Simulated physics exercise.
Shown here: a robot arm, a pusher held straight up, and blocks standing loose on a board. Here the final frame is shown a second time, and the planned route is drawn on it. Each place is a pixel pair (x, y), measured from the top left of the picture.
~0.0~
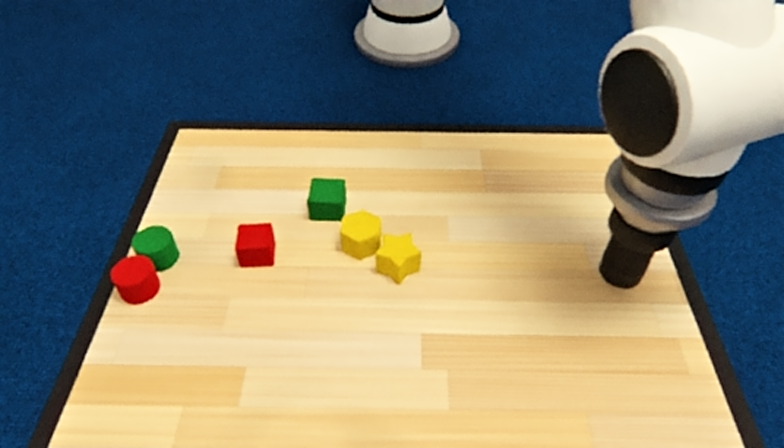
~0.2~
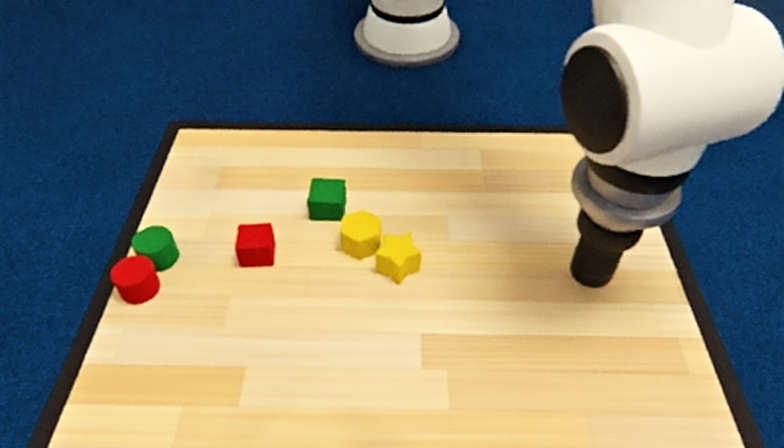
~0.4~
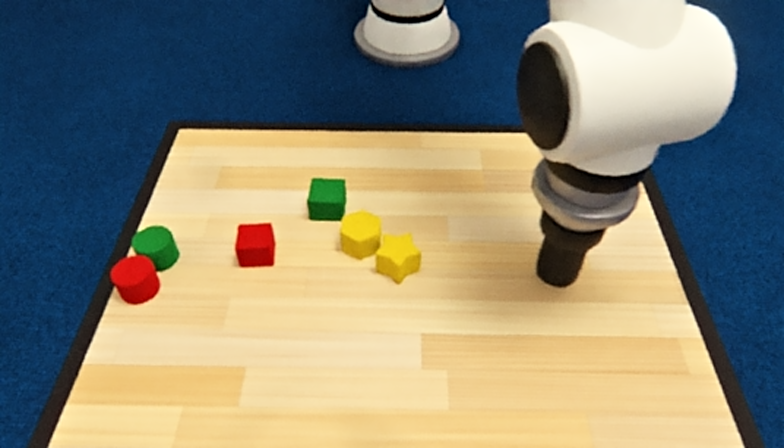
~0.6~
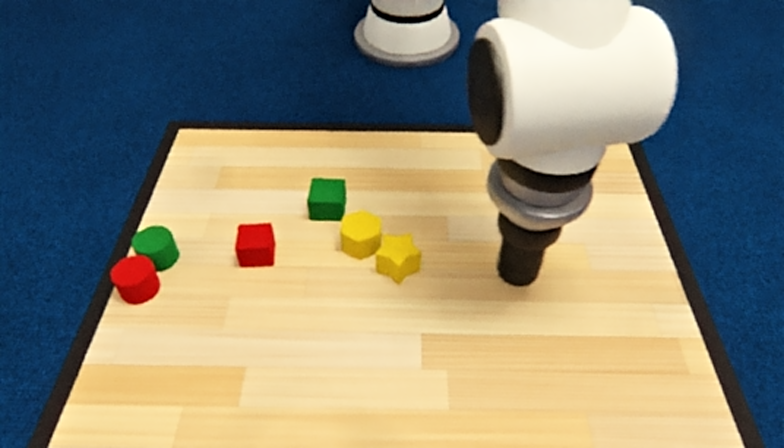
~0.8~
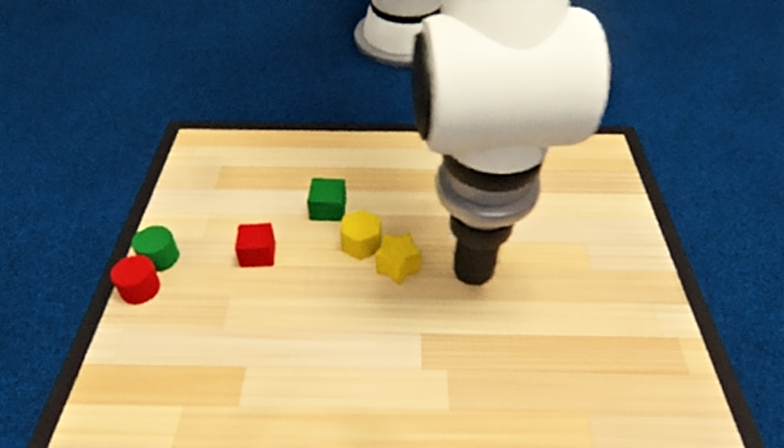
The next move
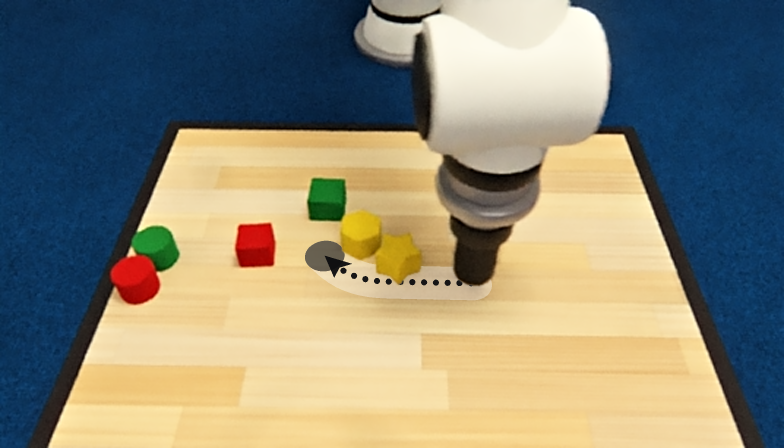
On a wooden board, a robot arm moves its dark pusher left toward the still blocks.
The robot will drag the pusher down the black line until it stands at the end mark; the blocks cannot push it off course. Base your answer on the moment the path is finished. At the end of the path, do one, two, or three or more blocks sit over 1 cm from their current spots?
The way I see it, the answer is three or more.
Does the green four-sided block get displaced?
I expect so.
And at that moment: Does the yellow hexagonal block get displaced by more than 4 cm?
Final answer: Yes.
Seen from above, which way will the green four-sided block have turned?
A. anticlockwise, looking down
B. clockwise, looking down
That would be A.
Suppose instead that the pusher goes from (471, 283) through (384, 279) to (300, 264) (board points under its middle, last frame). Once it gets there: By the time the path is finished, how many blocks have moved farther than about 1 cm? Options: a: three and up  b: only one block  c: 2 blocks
The one that fits is a, three and up.
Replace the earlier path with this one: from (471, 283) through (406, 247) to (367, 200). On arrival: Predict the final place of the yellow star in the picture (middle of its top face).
About (377, 244).
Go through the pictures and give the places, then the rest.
The first picture shows pusher tip (620, 273); block tops, red four-sided block (253, 235); green four-sided block (326, 189); yellow hexagonal block (361, 224); yellow star (398, 247).
The second picture shows pusher (591, 273); blocks unchanged.
The third picture shows pusher (556, 272); blocks unchanged.
The fourth picture shows pusher (517, 271); blocks unchanged.
The fifth picture shows pusher (473, 270); red four-sided block (253, 235); green four-sided block (326, 189); yellow hexagonal block (361, 224); yellow star (398, 247).
Path on the board, from (471, 283) by way of (418, 282) and (365, 279) to (325, 256).
What follows on the original path. One third of the way, pusher (418, 269); yellow hexagonal block (353, 221); yellow star (385, 243).
Two thirds of the way, pusher (363, 266); green four-sided block (317, 179); yellow hexagonal block (334, 204); yellow star (345, 229), turned 55° clockwise.
At the end, pusher (323, 242); red four-sided block in place; green four-sided block (316, 165), turned 50° anticlockwise; yellow hexagonal block (336, 184), turned 40° clockwise; yellow star (321, 208), turned 95° clockwise.
